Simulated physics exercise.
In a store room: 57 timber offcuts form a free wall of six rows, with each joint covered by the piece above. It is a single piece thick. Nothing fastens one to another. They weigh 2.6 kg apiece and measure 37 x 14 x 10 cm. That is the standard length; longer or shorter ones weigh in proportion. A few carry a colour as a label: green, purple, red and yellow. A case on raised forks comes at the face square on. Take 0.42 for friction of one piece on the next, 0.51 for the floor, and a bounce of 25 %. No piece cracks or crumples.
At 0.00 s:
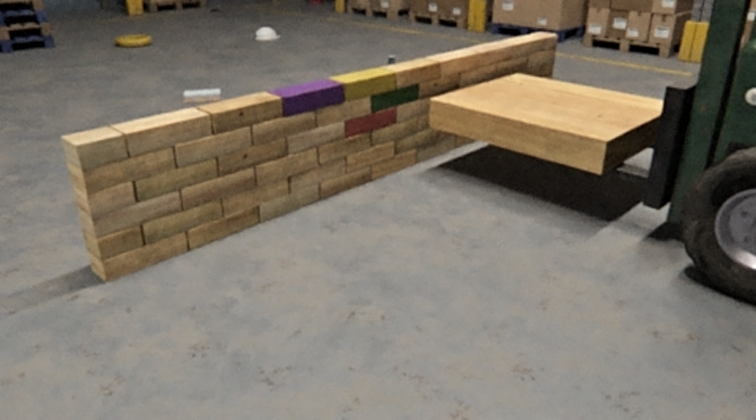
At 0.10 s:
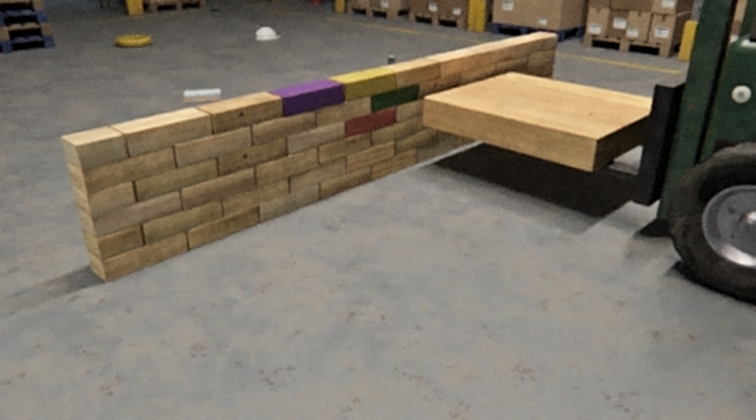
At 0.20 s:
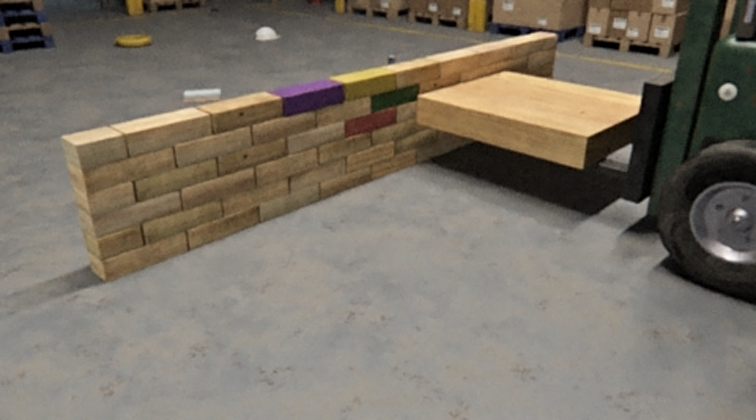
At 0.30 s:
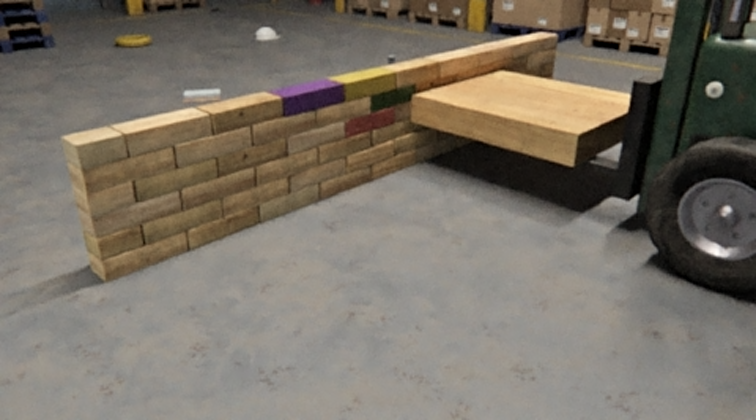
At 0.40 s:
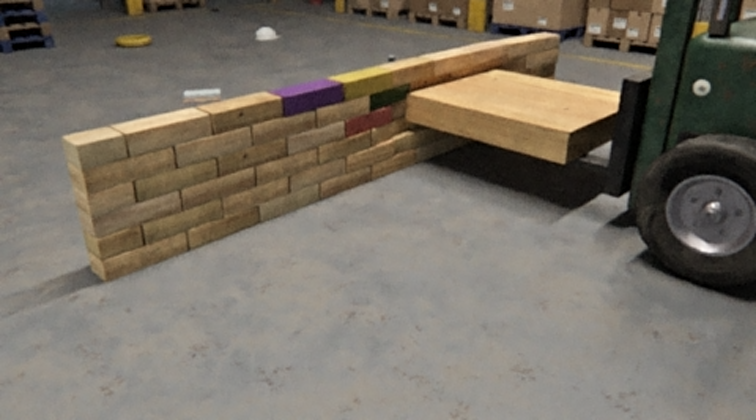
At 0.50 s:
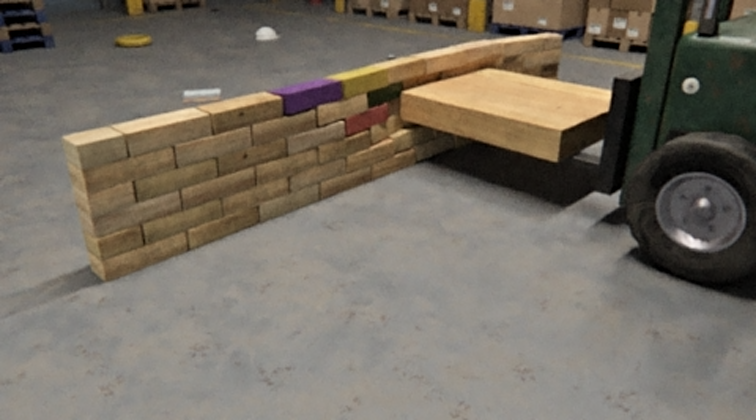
In a warehouse, a green forklift moving left with a raised wooden slab, pressing into a block wall and shifting some blocks.
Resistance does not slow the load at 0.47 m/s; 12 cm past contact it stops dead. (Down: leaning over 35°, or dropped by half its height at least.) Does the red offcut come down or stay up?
That offcut falls.
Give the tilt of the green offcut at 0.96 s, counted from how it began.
Some 50°.
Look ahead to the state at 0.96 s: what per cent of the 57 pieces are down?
By then 30 per cent.
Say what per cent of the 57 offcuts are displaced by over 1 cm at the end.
Shifted: 55 per cent.
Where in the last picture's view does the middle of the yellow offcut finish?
Near (232, 148).
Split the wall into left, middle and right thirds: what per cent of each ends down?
Left 0, middle 70, right 80 per cent.
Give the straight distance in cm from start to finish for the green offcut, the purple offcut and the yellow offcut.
About: Green 70, purple 60, yellow 104.
After 0.70 s, none of the 57 offcuts down, 29 disturbed; red offcut leaning 18°; green offcut leaning 18°.
After 0.96 s, 17 of the 57 offcuts down; red offcut leaning 53°, 9 cm lower; green offcut leaning 53°, 16 cm lower.
After 1.22 s, 28 of the 57 offcuts down; red offcut on its side; yellow offcut on its side.
After 1.56 s, 28 of the 57 offcuts down; red offcut on its side; yellow offcut upside down.
At rest (2.5 s), 28 of the 57 offcuts down; red offcut on its side; purple offcut upside down; yellow offcut upside down. As the last picture would show them, middles, red offcut near (322, 155), purple offcut near (250, 184).
